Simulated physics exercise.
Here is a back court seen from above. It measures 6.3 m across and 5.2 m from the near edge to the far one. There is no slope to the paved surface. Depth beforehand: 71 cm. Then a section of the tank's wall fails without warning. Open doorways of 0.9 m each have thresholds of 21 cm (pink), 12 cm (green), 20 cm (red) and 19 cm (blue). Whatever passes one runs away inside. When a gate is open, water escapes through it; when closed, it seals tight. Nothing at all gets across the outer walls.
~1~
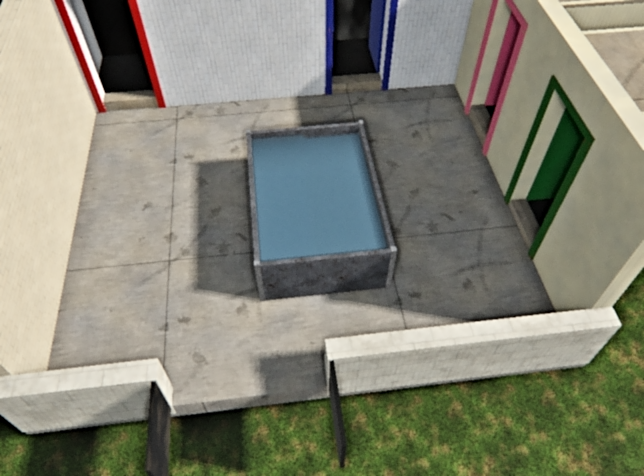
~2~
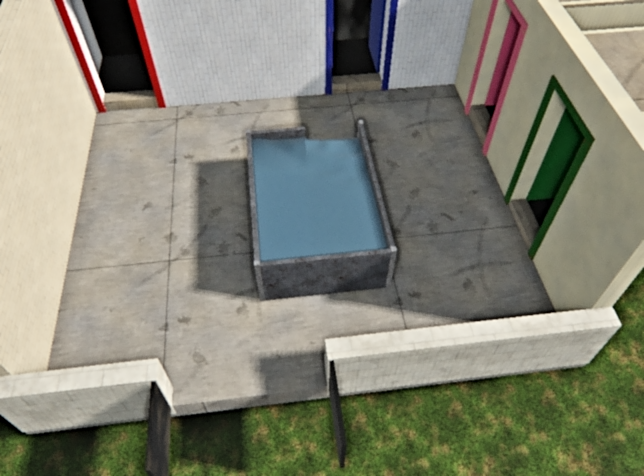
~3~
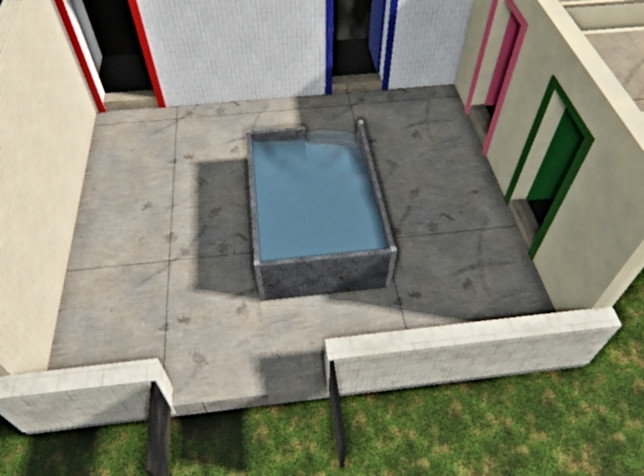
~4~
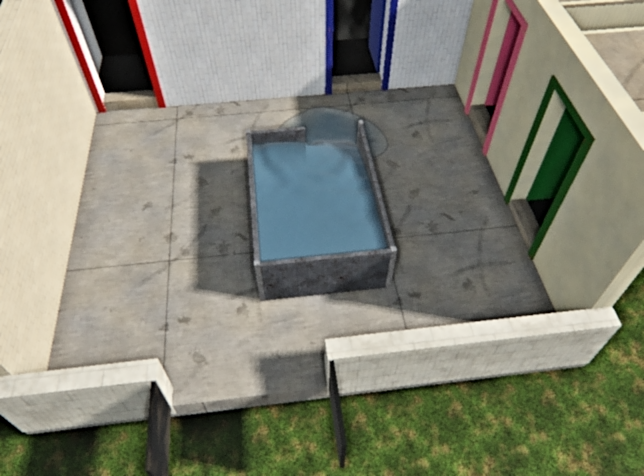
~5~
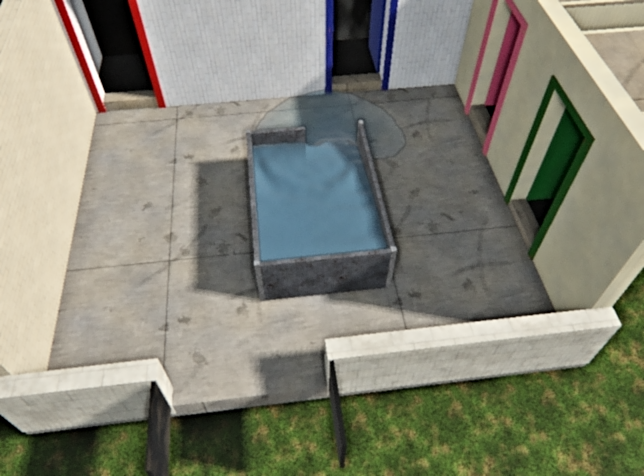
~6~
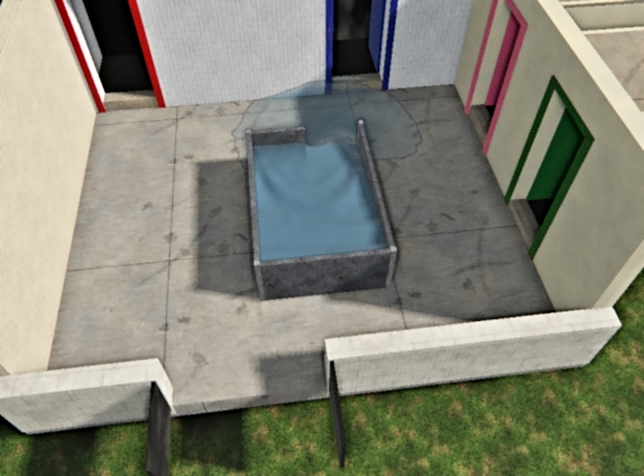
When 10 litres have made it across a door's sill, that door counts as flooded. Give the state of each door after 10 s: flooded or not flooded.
State after that time: Pink door not flooded, green door not flooded, red door not flooded, blue door flooded.
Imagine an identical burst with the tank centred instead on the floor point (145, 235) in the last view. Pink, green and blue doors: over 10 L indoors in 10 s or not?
Pink: Within limit; green: Within limit; blue: Within limit.
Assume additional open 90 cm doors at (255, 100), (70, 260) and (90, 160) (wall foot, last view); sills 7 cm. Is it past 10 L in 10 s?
In that order: Past it, not over, above.
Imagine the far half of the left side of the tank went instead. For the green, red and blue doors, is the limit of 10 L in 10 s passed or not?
In that case, green door: Less than that, red door: More than that, blue door: Less than that.
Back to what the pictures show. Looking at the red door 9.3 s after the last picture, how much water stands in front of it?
Depth: ~ 7.5 cm.
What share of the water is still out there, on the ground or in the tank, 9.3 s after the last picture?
About 90 per cent.
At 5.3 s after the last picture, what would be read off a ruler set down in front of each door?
Depths in centimetres - pink: 13, green: 5, red: 10, blue: 15.
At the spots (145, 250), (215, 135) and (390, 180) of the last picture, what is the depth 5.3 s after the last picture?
Depth readings in turn - 4, 3, 3 cm.
Then, 0.7 s after the last picture water covers 20 % of the floor and is deepest (39 cm) near (326, 99); pink door not reached, green door not reached, red door not reached, blue door 34 cm at the sill, 26 L in.
Then, 1.5 s after the last picture water covers 30 % of the floor and is deepest (36 cm) near (445, 90); pink door 11 cm at the sill, 0 L in, green door not reached, red door 5 cm at the sill, 0 L in, blue door 31 cm at the sill, 79 L in.
Then, 2.8 s after the last picture water covers 60 % of the floor and is deepest (28 cm) near (455, 89); pink door 15 cm at the sill, 0 L in, green door 4 cm at the sill, 0 L in, red door 9 cm at the sill, 0 L in, blue door 22 cm at the sill, 119 L in.
Then, 5.3 s after the last picture water covers 90 % of the floor and is deepest (18 cm) near (448, 96); pink door 13 cm at the sill, 0 L in, green door 5 cm at the sill, 0 L in, red door 10 cm at the sill, 0 L in, blue door 15 cm at the sill, 126 L in.
Then, 9.3 s after the last picture water covers 95 % of the floor and is deepest (12 cm) near (78, 283); pink door 7 cm at the sill, 0 L in, green door 8 cm at the sill, 0 L in, red door 7 cm at the sill, 0 L in, blue door 9 cm at the sill, 126 L in.
